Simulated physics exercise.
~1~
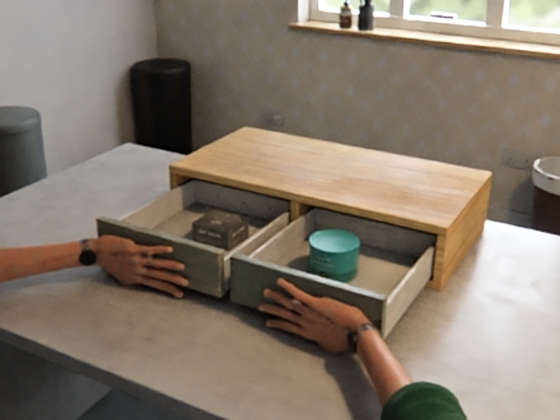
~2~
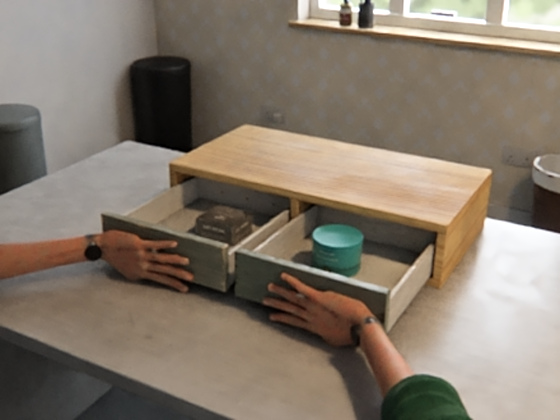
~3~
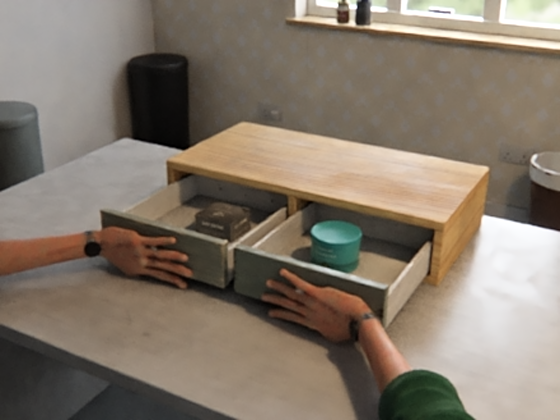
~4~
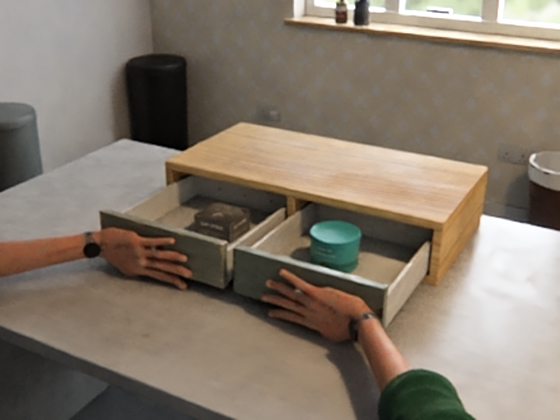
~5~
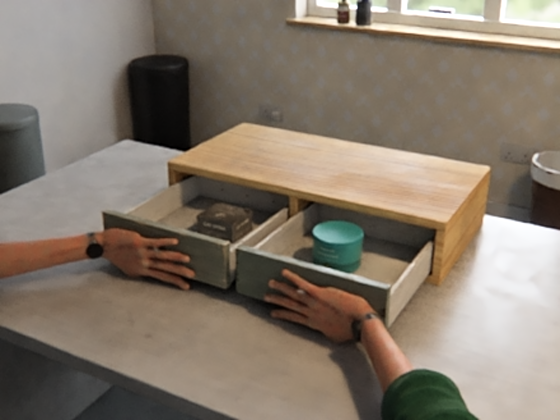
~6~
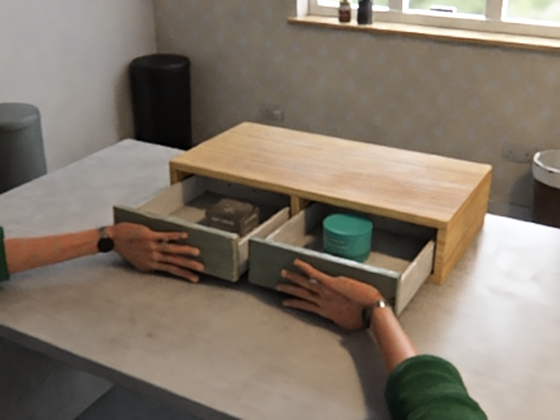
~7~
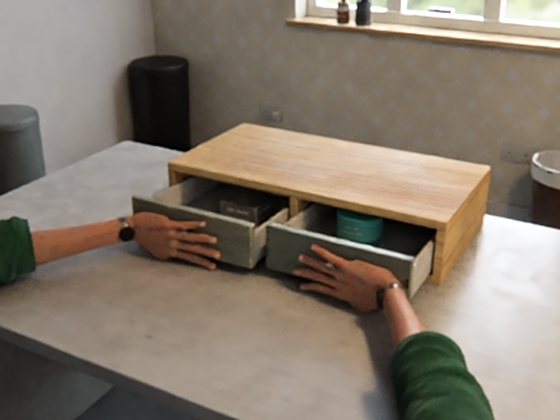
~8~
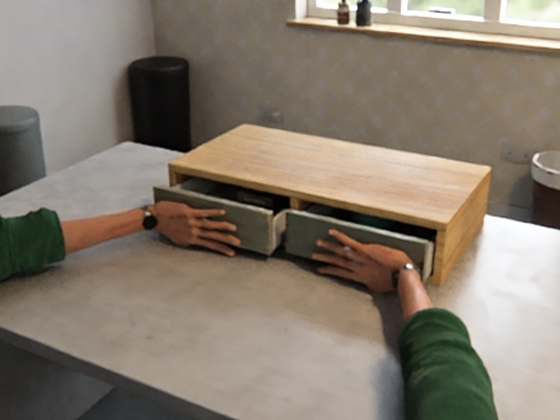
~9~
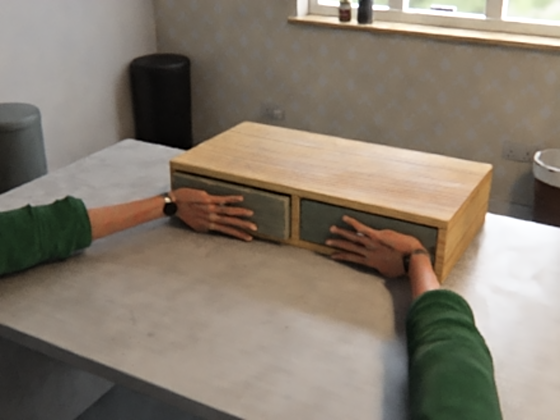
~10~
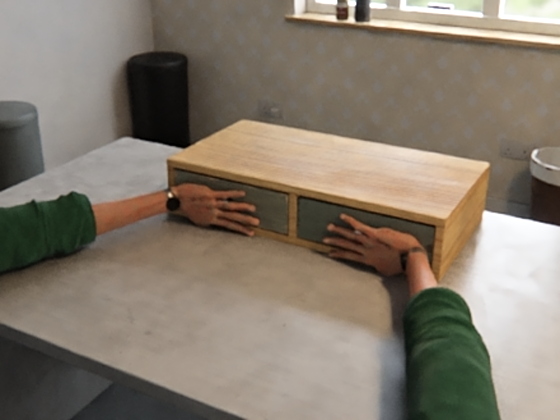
Two open drawers in a wooden chest, the left holding a small brown-grey carton and the right a turquoise tub, rest nearly still under a person's hands, then slide inward together as the hands push, hiding their contents and ending flush with the chest.
